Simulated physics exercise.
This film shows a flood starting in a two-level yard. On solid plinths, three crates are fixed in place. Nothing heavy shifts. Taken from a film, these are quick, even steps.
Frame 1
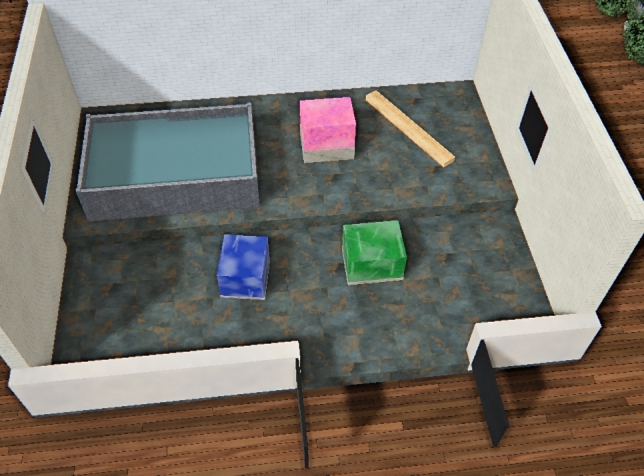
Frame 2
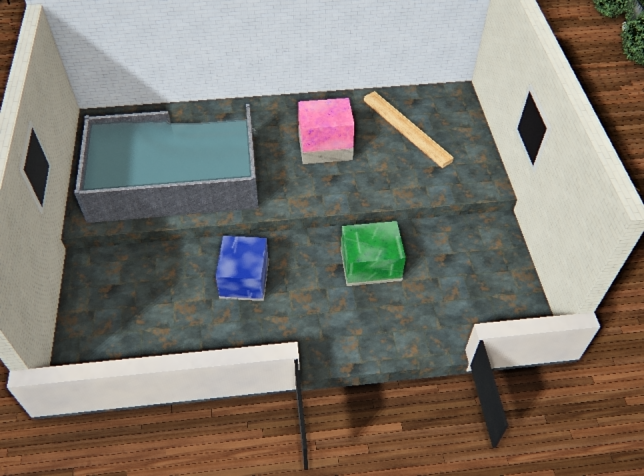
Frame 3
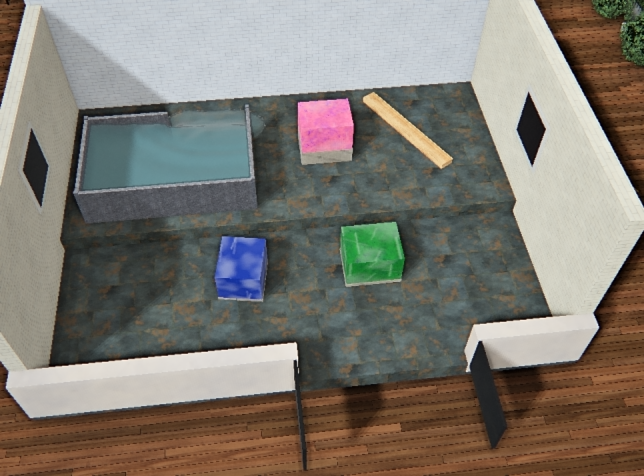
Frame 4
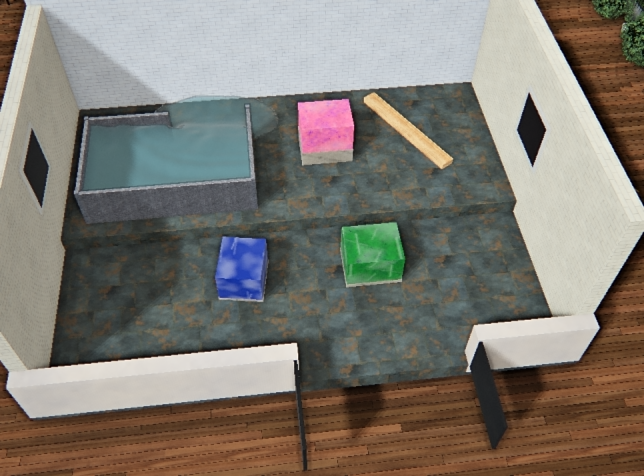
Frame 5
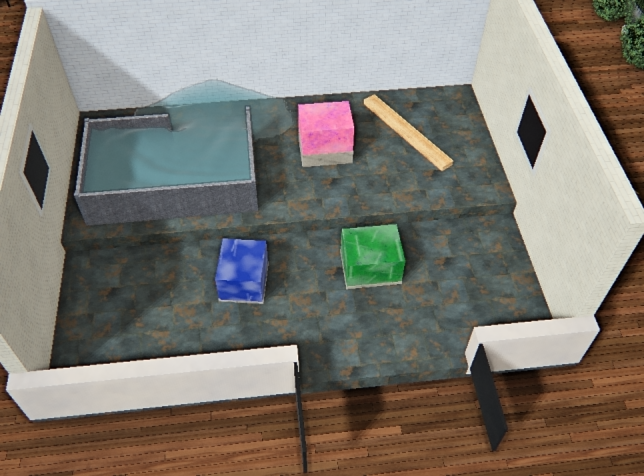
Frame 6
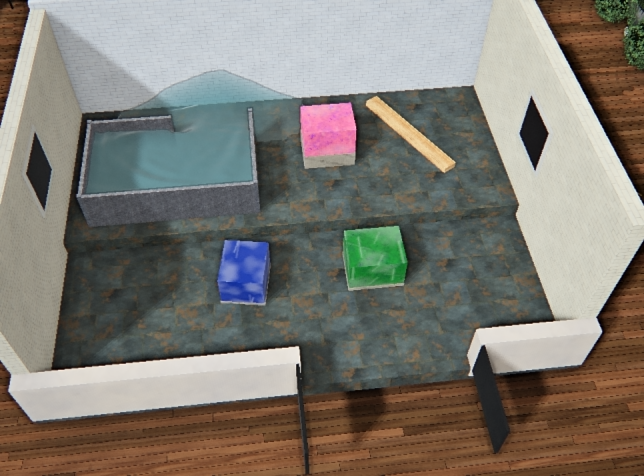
At first, a full gray tank sits still at the back left of a walled yard, with pink, green and blue blocks and a wooden plank nearby. Then a gap opens in the tank's far side and water pours out, spreading behind it and rising against the back wall while the blocks stay put.
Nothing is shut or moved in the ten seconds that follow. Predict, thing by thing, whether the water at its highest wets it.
The blue crate will be caught by the water. The pink crate will be missed by the water. The green crate will be caught by the water.
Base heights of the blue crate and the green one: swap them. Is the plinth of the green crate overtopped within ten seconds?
The green crate is overtopped.
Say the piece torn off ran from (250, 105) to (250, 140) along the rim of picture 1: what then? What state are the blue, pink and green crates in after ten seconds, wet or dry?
Result - blue crate gets flooded; pink crate gets flooded; green crate gets flooded.
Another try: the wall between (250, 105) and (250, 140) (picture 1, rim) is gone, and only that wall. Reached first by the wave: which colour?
The pink crate.
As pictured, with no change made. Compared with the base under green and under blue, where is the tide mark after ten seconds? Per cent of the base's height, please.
Respectively 180 % and 160 %.
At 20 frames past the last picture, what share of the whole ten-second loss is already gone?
Estimated share: Close to 0 %.
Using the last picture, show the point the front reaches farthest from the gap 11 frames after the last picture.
The wet edge reaches furthest near (474, 89).
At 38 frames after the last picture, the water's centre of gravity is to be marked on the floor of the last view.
My reading is close to (272, 187).
A moment on, water covers 15 % of the floor; the blue crate not reached, the pink crate not reached, the green crate not reached.
Next, water covers 25 % of the floor; the blue crate not reached, the pink crate water round its plinth, the green crate not reached.
Then, water covers 50 % of the floor; the blue crate not reached, the pink crate water round its plinth, the green crate not reached.
Later, water covers 75 % of the floor; the blue crate water round its plinth, the pink crate water round its plinth, the green crate water round its plinth.
In the end, water covers 90 % of the floor; the blue crate was topped, the pink crate stayed above the water, the green crate was topped.
